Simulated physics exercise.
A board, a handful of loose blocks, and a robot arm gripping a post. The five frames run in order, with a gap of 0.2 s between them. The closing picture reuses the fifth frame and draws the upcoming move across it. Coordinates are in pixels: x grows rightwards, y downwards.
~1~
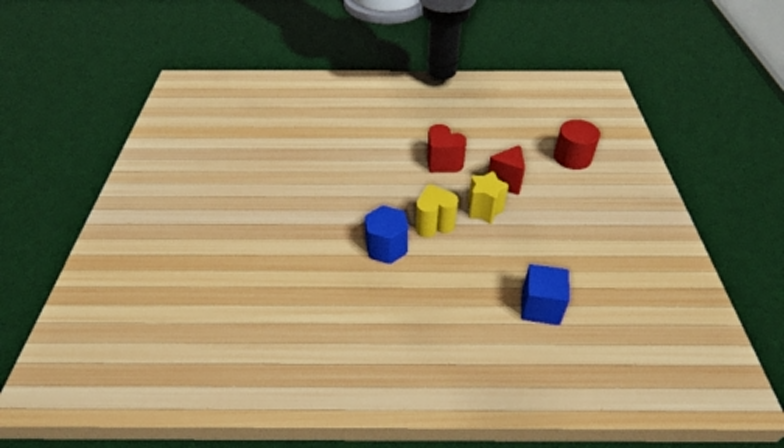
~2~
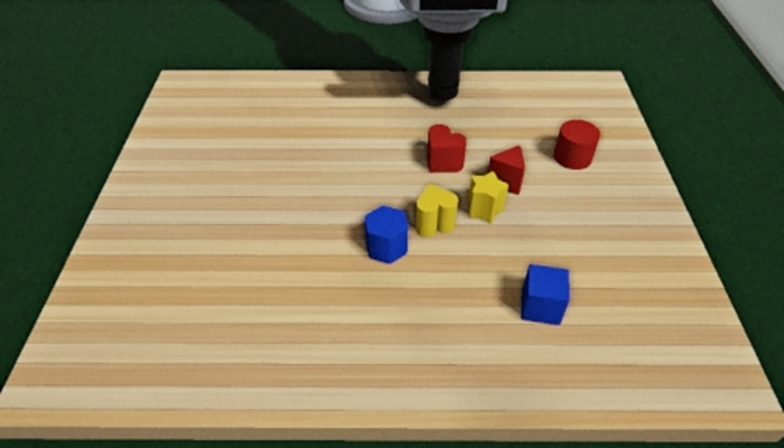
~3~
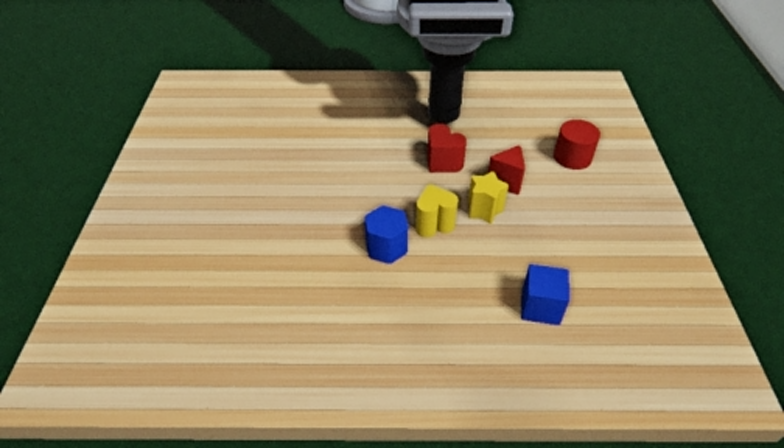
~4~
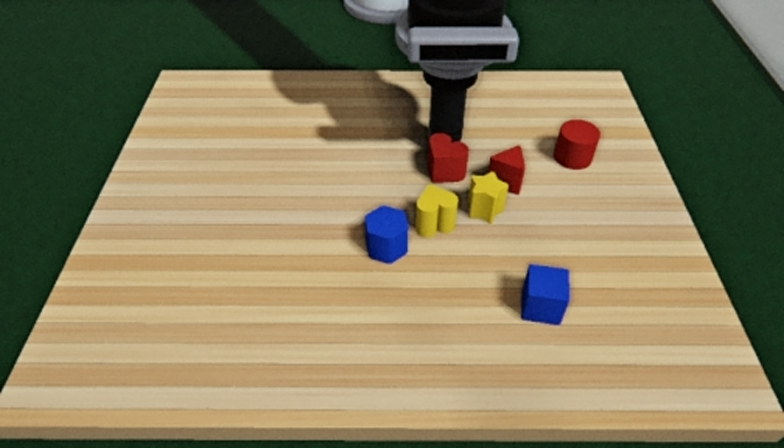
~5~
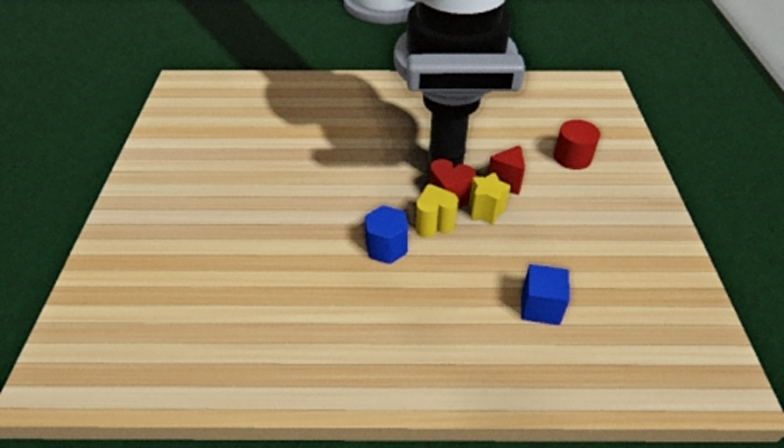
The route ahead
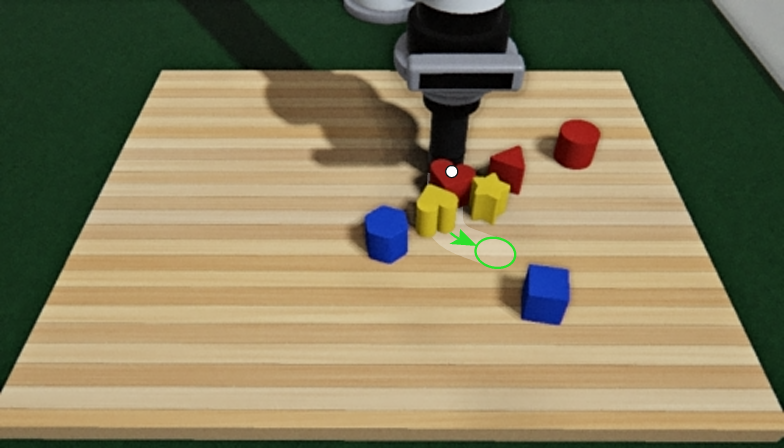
Robot arm lowering a black post across a wooden board and pushing a red heart block toward two yellow blocks.
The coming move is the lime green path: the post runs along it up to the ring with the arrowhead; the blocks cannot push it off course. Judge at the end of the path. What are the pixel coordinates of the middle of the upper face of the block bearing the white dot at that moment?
It should be at about (471, 246).
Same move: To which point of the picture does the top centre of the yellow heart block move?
It comes to (423, 244).
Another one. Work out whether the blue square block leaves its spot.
Right where it was.
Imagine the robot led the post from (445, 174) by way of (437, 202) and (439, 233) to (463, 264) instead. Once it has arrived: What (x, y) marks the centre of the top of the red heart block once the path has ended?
The middle of its upper face should be somewhere near (479, 266).
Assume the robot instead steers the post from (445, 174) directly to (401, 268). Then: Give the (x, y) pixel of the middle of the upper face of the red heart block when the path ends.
Pixel (452, 219).
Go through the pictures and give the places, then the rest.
The first frame shows post tip (442, 73); block tops, yellow heart block (436, 198); red heart block (445, 136); yellow star (488, 184); red three-sided block (512, 156); blue square block (549, 281).
The second frame shows post (443, 93); blocks unchanged.
The third frame shows post (444, 115); blocks unchanged.
The fourth frame shows post (445, 138); red heart block (447, 146).
The fifth frame shows post (446, 163); yellow heart block (436, 198); red heart block (452, 172); yellow star (490, 185); red three-sided block (512, 156); blue square block (549, 281).
Path on the board, from (445, 174) via (444, 203) and (453, 235), ending at (495, 252); the dot is on the red heart block.
What follows on the original path. One third of the way, post (445, 193); yellow heart block (429, 217); red heart block (453, 200), turned 25° anticlockwise; yellow star (495, 189), turned 15° anticlockwise.
Two thirds of the way, post (455, 225); yellow heart block (423, 244), turned 25° clockwise; red heart block (461, 236), turned 20° anticlockwise; yellow star (495, 189), turned 15° anticlockwise.
At the end, post (497, 242); yellow heart block (423, 244), turned 25° clockwise; red heart block (471, 246), turned 15° clockwise; yellow star (495, 189), turned 15° anticlockwise; red three-sided block in place; blue square block in place.
